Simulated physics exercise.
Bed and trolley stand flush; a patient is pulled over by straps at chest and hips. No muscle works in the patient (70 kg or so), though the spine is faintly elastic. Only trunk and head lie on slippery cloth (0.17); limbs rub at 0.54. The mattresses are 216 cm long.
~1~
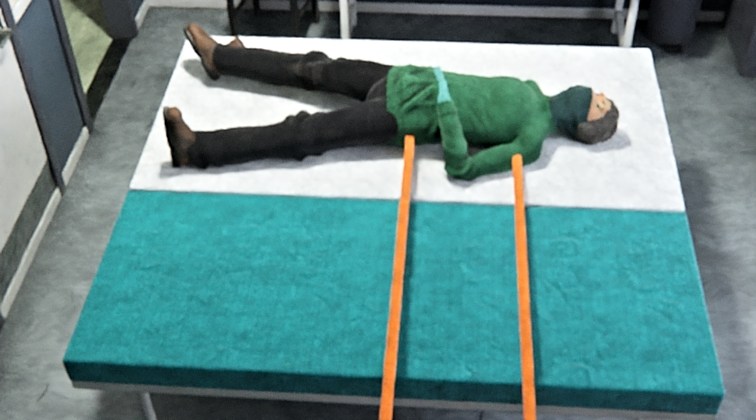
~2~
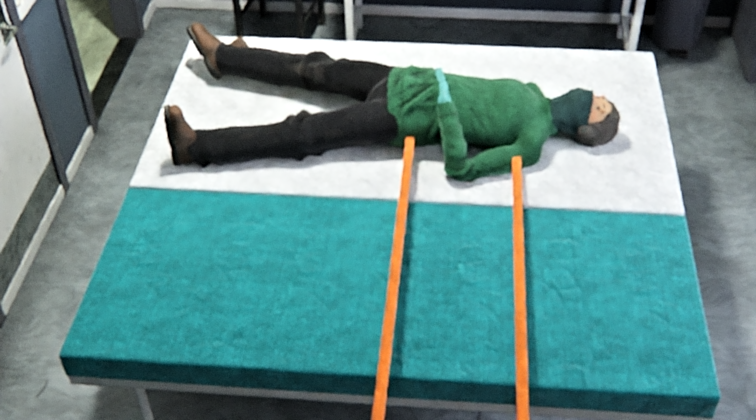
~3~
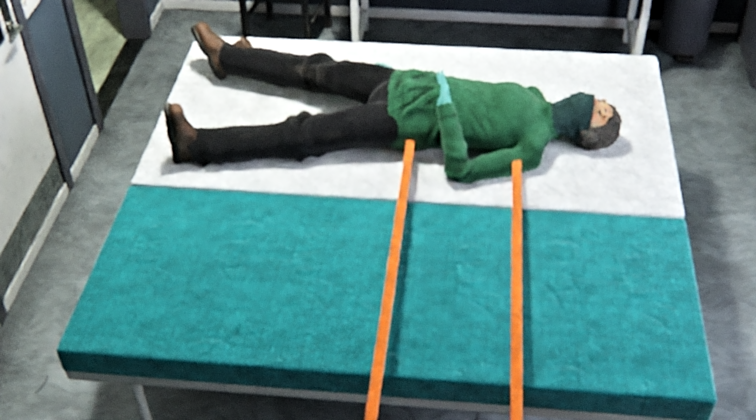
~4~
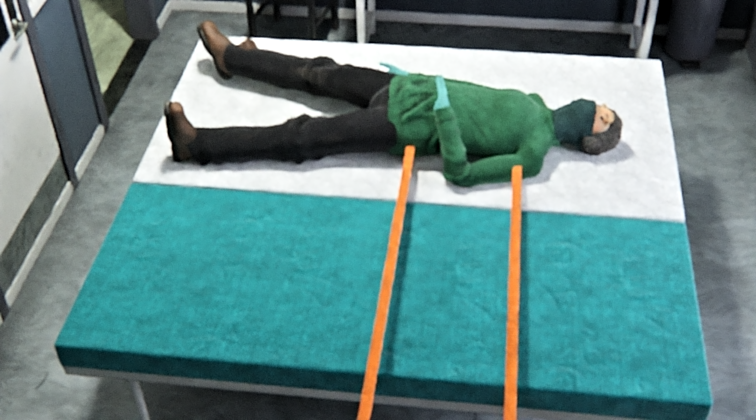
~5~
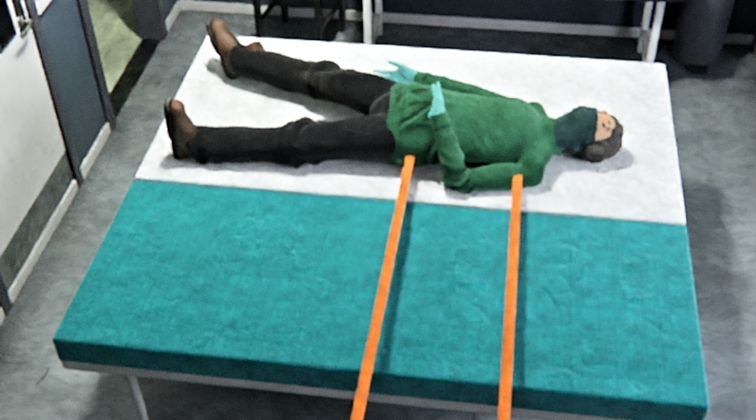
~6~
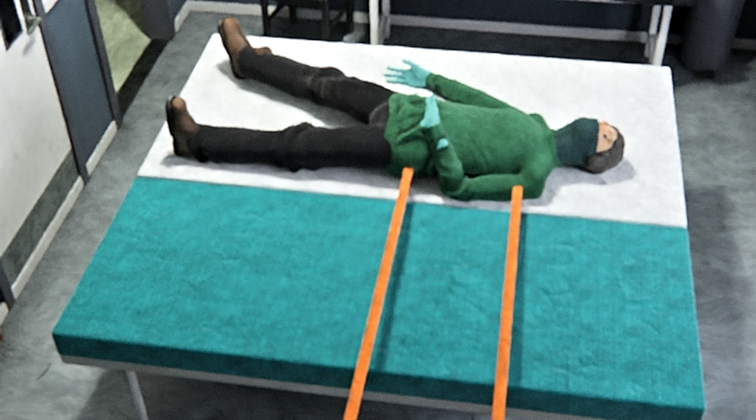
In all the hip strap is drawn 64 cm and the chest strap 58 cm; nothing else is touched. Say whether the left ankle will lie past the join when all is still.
The left ankle halts before the join.
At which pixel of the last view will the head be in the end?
Around (596, 214).
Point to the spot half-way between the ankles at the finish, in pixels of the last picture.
At about (246, 127).
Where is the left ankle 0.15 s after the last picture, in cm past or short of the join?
Some 16 cm short of it.
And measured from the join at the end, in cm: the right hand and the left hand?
Right hand 64 short, left hand 36 past.
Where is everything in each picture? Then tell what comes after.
In the first frame, left ankle (194, 149), head (594, 118), right knee (316, 73); hip strap drawn 0 cm.
In the second frame, left ankle (195, 147), head (595, 121), right knee (318, 73); hip strap drawn 0 cm.
In the third frame, left ankle (195, 146), head (596, 125), right knee (321, 75); hip strap drawn 2 cm.
In the fourth frame, left ankle (195, 145), head (597, 130), right knee (323, 78); hip strap drawn 6 cm.
In the fifth frame, left ankle (195, 143), head (598, 136), right knee (326, 82); hip strap drawn 12 cm.
In the sixth frame, left ankle (197, 141), head (599, 147), right knee (329, 89); hip strap drawn 20 cm.
Then, 0.15 s after the last picture the left ankle is 16 cm short of the join, near (197, 142) in the last picture's view; the head 25 cm short of the join.
Then, 0.65 s after the last picture the left ankle is 13 cm short of the join, near (208, 149) in the last picture's view.
Then, 1.15 s after the last picture the left ankle is 9 cm short of the join, near (212, 157) in the last picture's view.
When all is still, head crosses the join; left hand crosses the join; right hand stops short of the join; left ankle stops short of the join; right ankle stops short of the join; right knee stops short of the join.
